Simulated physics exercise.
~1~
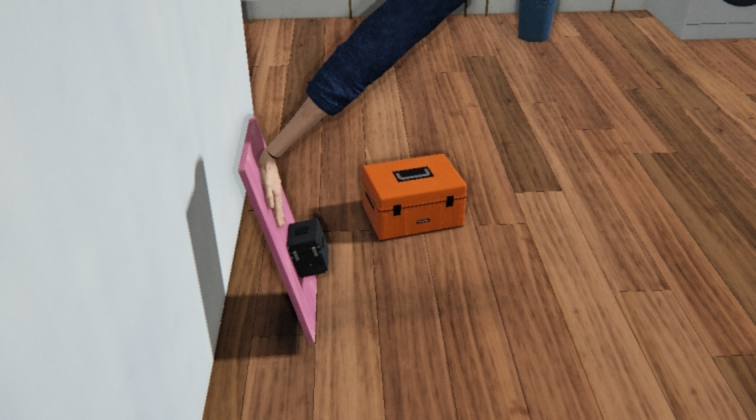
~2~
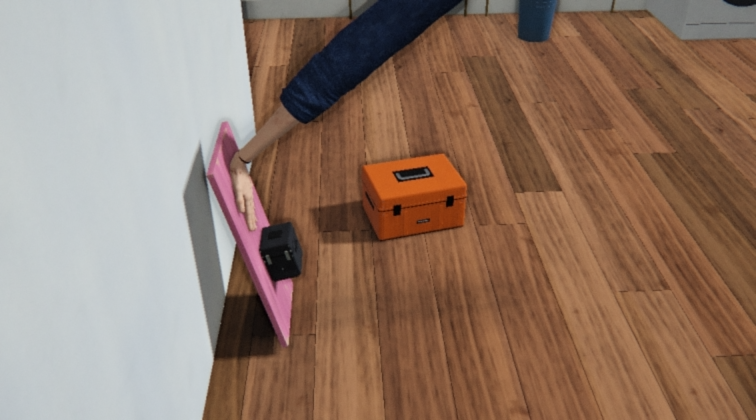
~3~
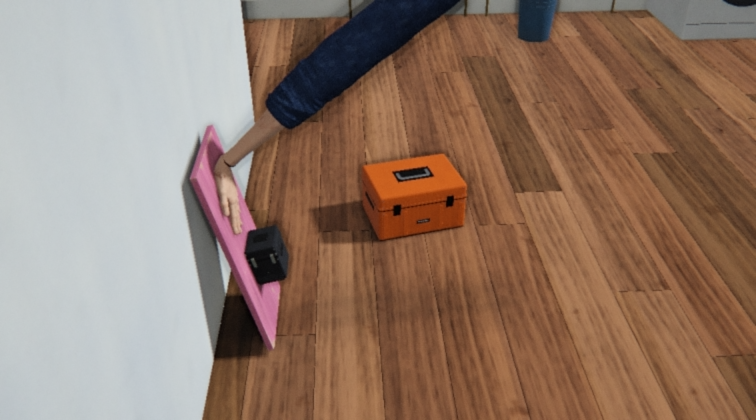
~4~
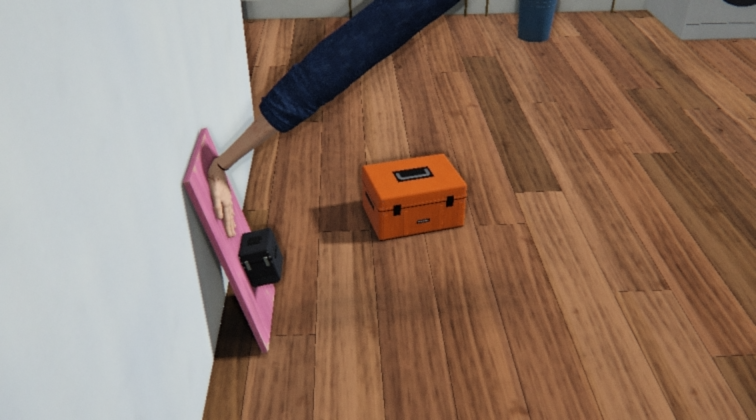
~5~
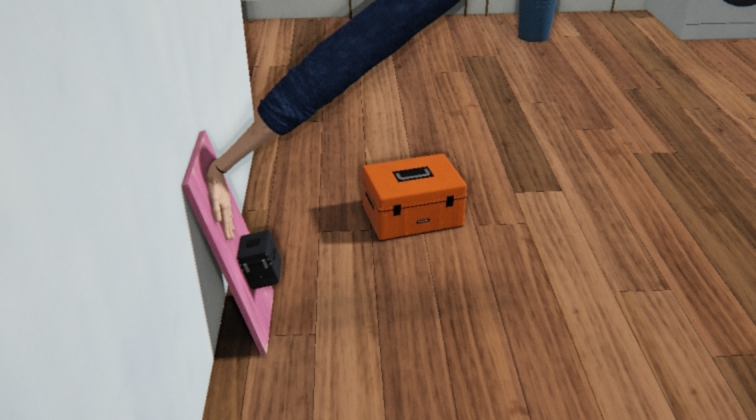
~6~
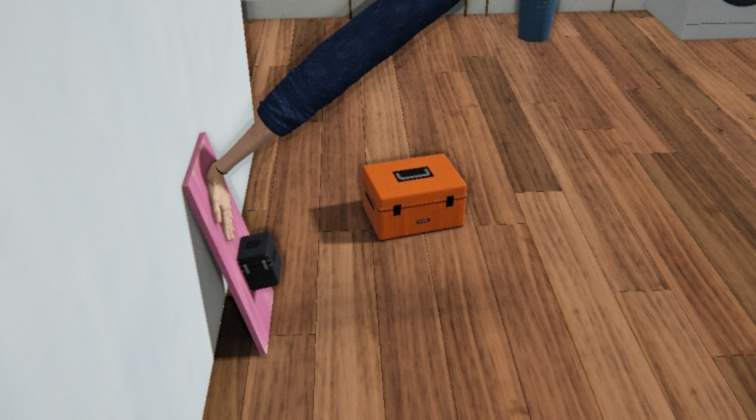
An arm in a blue sleeve moving a pink board left and leaning it against a white wall, near an orange toolbox.
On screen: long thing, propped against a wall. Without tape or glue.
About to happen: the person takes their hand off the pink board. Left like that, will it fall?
No, in the end it is undisturbed.
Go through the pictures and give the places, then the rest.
On its way; pink board (283, 233); orange toolbox (413, 196), in the first frame.
On its way; pink board (256, 237); orange toolbox (413, 196), in the second frame.
On its way; pink board (241, 240); orange toolbox (413, 196), in the third frame.
On its way; pink board (235, 243); orange toolbox (413, 196), in the fourth frame.
Leant on the wall, still held; pink board (234, 246); orange toolbox (413, 196), in the fifth frame.
Leant on the wall, still held; pink board (234, 247); orange toolbox (413, 196), in the sixth frame.
Then, 0.80 s later than the last frame, all is still.
Then, 1.90 s later than the last frame, pink board resting near (233, 247).
When it is over, both as before. End places, in pixels of the last picture, pink board near (233, 247). The board remains leaning.
